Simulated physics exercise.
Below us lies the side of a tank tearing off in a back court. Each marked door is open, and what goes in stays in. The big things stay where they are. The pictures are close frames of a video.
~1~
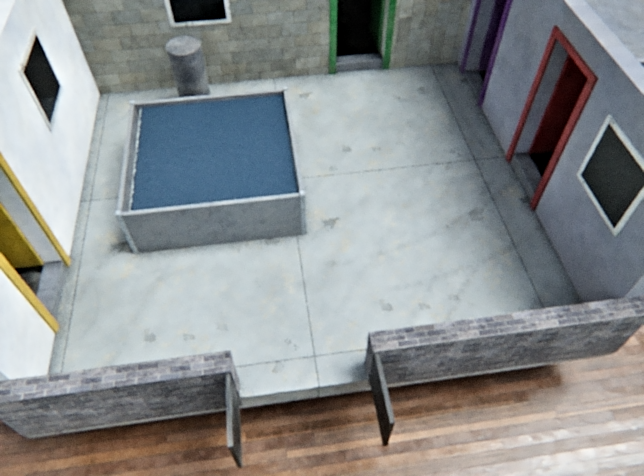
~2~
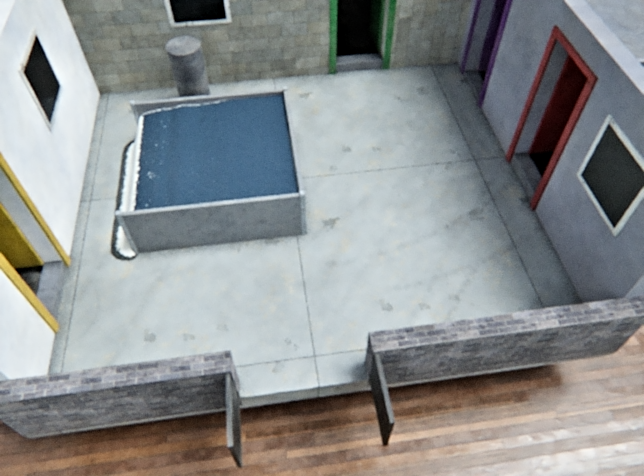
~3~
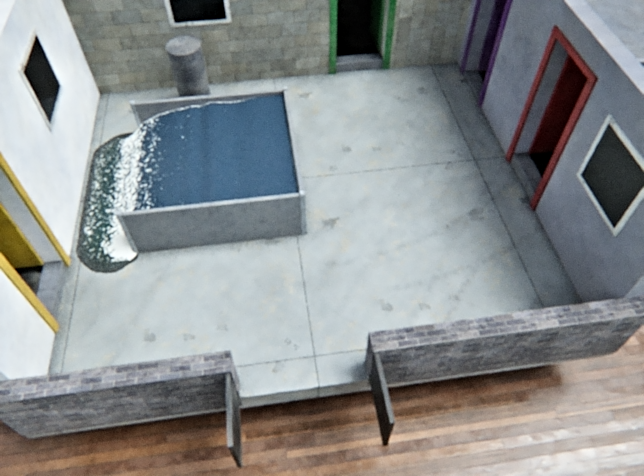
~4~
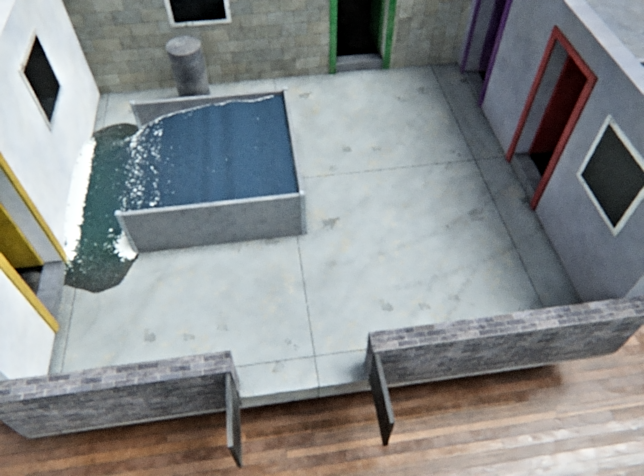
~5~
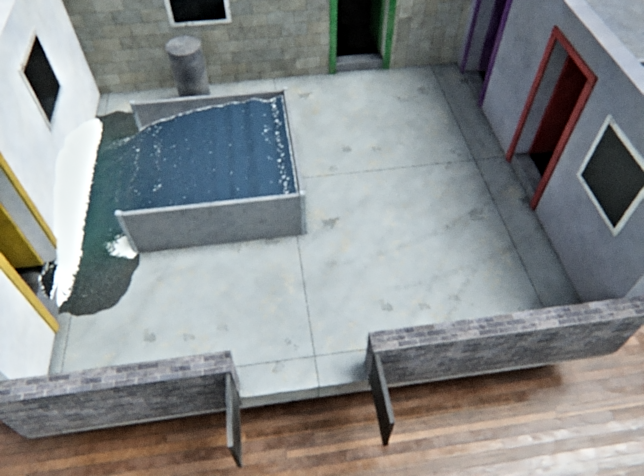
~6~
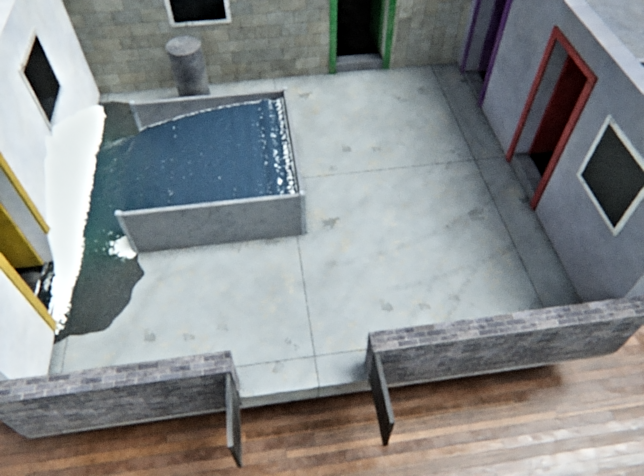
A large grey rectangular tank of dark blue water stands at the left of a pale paved courtyard, seen from high above by a still camera. A grey cylinder stands behind it, with yellow, green, purple and red doorframes around the walls and an open gate in the low brick wall in front. The tank's left side opens and foaming water pours out, spreads to the white wall and yellow doorway, then creeps forward along the floor.
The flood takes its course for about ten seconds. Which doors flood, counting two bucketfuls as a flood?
One by one: The yellow door floods; the green door holds within the limit; the purple door floods; the red door holds within the limit.
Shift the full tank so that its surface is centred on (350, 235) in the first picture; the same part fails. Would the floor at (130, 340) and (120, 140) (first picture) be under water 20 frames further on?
One after the other: Covered, wet.
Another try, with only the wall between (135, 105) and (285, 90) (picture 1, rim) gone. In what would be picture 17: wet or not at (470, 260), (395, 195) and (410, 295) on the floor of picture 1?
One after the other: Dry, dry, free of water.
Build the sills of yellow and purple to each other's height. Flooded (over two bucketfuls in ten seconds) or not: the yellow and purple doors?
One by one: The yellow one floods, the purple one stays under.
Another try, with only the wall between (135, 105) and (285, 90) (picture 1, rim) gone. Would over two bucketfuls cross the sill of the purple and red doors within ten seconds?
One by one: The purple door floods, the red door holds.
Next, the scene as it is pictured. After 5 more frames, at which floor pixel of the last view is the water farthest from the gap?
I would point to (43, 404).
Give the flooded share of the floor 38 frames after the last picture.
Near 95 in a hundred.
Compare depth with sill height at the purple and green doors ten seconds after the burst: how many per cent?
Roughly 170 per cent, then 70 per cent.
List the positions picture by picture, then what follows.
In the first picture, the water tank at (212, 149) is whole and still.
In the second picture, the front is at (131, 257), out from the gap at (139, 179).
In the third picture, water pours out at (140, 182) and has run to (104, 267).
In the fourth picture, water pours out at (140, 184) and has run to (66, 278).
In the fifth picture, water pours out at (140, 184) and has run to (60, 309).
In the sixth picture, water pours out at (141, 185) and has run to (55, 338).
A moment on, water covers 20 % of the floor; the yellow door under two buckets in, the green door not reached, the purple door not reached, the red door not reached.
Next, water covers 30 % of the floor; the yellow door over two buckets in, the green door not reached, the purple door not reached, the red door not reached.
Then, water covers 70 % of the floor; the yellow door over two buckets in, the green door wet at the sill, nothing in, the purple door wet at the sill, nothing in, the red door not reached.
Later, water covers 95 % of the floor; the yellow door over two buckets in, the green door wet at the sill, nothing in, the purple door over two buckets in, the red door wet at the sill, nothing in.
In the end, water covers 100 % of the floor; the yellow door over two buckets in, the green door wet at the sill, nothing in, the purple door far over two buckets in, the red door wet at the sill, nothing in.
